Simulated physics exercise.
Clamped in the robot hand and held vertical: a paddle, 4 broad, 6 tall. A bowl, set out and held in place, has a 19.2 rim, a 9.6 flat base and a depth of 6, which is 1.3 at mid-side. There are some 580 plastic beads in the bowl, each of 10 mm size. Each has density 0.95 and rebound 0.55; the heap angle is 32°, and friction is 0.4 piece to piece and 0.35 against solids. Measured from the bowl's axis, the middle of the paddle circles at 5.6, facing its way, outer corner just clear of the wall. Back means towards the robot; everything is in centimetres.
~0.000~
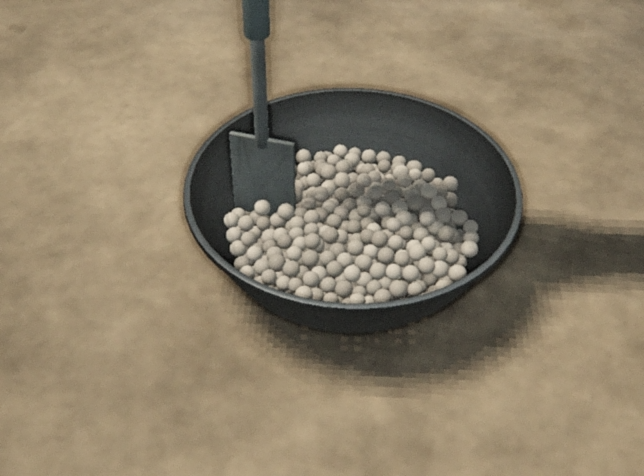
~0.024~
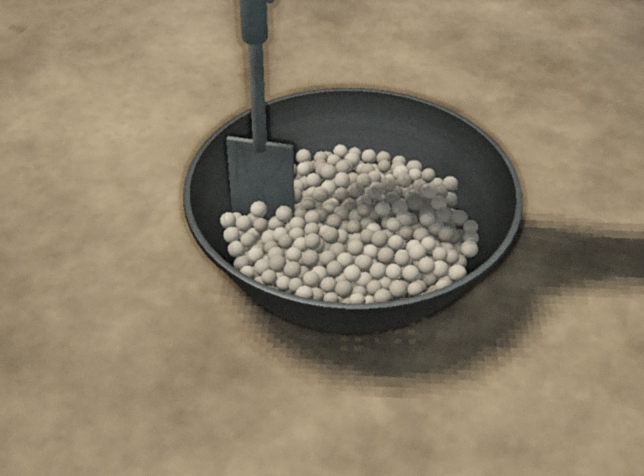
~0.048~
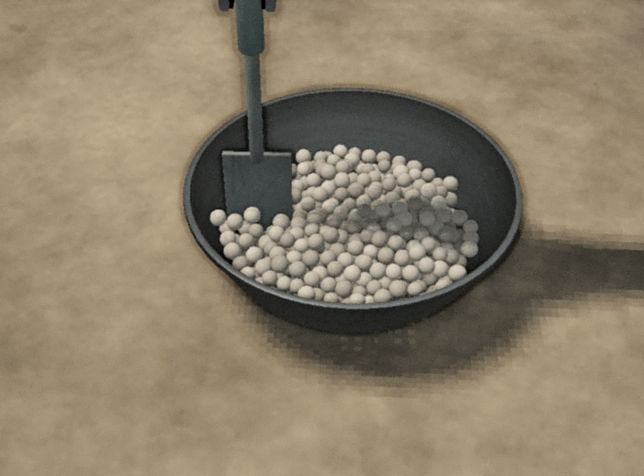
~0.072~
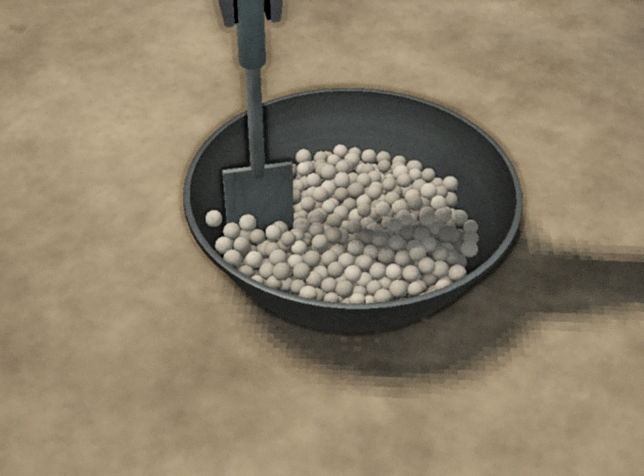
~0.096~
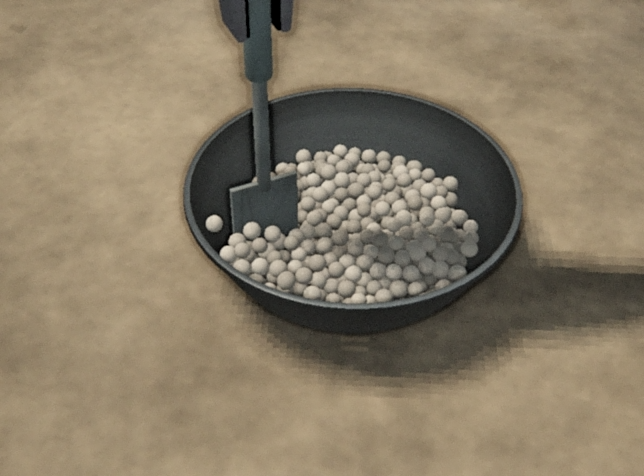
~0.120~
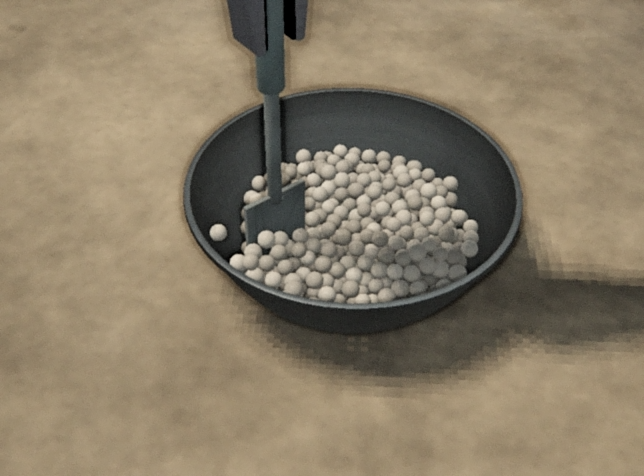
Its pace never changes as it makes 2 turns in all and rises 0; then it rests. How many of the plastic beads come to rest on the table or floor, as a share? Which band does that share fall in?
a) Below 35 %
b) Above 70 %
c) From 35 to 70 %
Answer: A.
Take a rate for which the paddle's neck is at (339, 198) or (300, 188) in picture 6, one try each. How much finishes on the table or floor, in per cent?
Roughly 45 and 35 percent, in that order.
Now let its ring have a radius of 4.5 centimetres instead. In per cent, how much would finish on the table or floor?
Then about 10 per cent.
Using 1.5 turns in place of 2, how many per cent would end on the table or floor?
It would be around 20 percent.
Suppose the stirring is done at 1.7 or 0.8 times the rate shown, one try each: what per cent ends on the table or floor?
45 % and 20 %.
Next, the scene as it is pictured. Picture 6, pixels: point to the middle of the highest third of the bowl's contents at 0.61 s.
The upper third is centred close to (271, 170).
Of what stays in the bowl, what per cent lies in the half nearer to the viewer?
Roughly 60 percent of it.
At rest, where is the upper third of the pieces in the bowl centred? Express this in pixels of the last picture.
Roughly pixel (288, 248).
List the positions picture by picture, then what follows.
The first picture shows paddle neck at (261, 117), 0° round; upper third of the load around (357, 225), from x 230 to 470, top at y 150; 576 in the bowl.
The second picture shows paddle neck at (259, 121), 4° round; upper third of the load around (356, 225), from x 230 to 470, top at y 150.
The third picture shows paddle neck at (256, 133), 15° round; upper third of the load around (355, 228), from x 220 to 470, top at y 150.
The fourth picture shows paddle neck at (257, 146), 28° round; upper third of the load around (354, 231), from x 215 to 470, top at y 150.
The fifth picture shows paddle neck at (263, 160), 41° round; upper third of the load around (351, 235), from x 215 to 470, top at y 150.
The sixth picture shows paddle neck at (274, 172), 54° round; upper third of the load around (349, 238), from x 220 to 470, top at y 150; 576 in the bowl.
After 0.61 s, 316° round, highest piece 8 above the table; 516 in the bowl, 50 on the table or floor, 10 in flight or on the tool.
After 1.09 s, 218° round, highest piece 8 above the table; 456 in the bowl, 114 on the table or floor, 6 in flight or on the tool.
After 1.53 s, 0° round, highest piece 6 above the table; 428 in the bowl, 148 on the table or floor.
After 2.23 s, 0° round, highest piece 6 above the table; 428 in the bowl, 148 on the table or floor.
At rest, 428 in the bowl, 148 on the table or floor. That is 26 % on the table or floor.
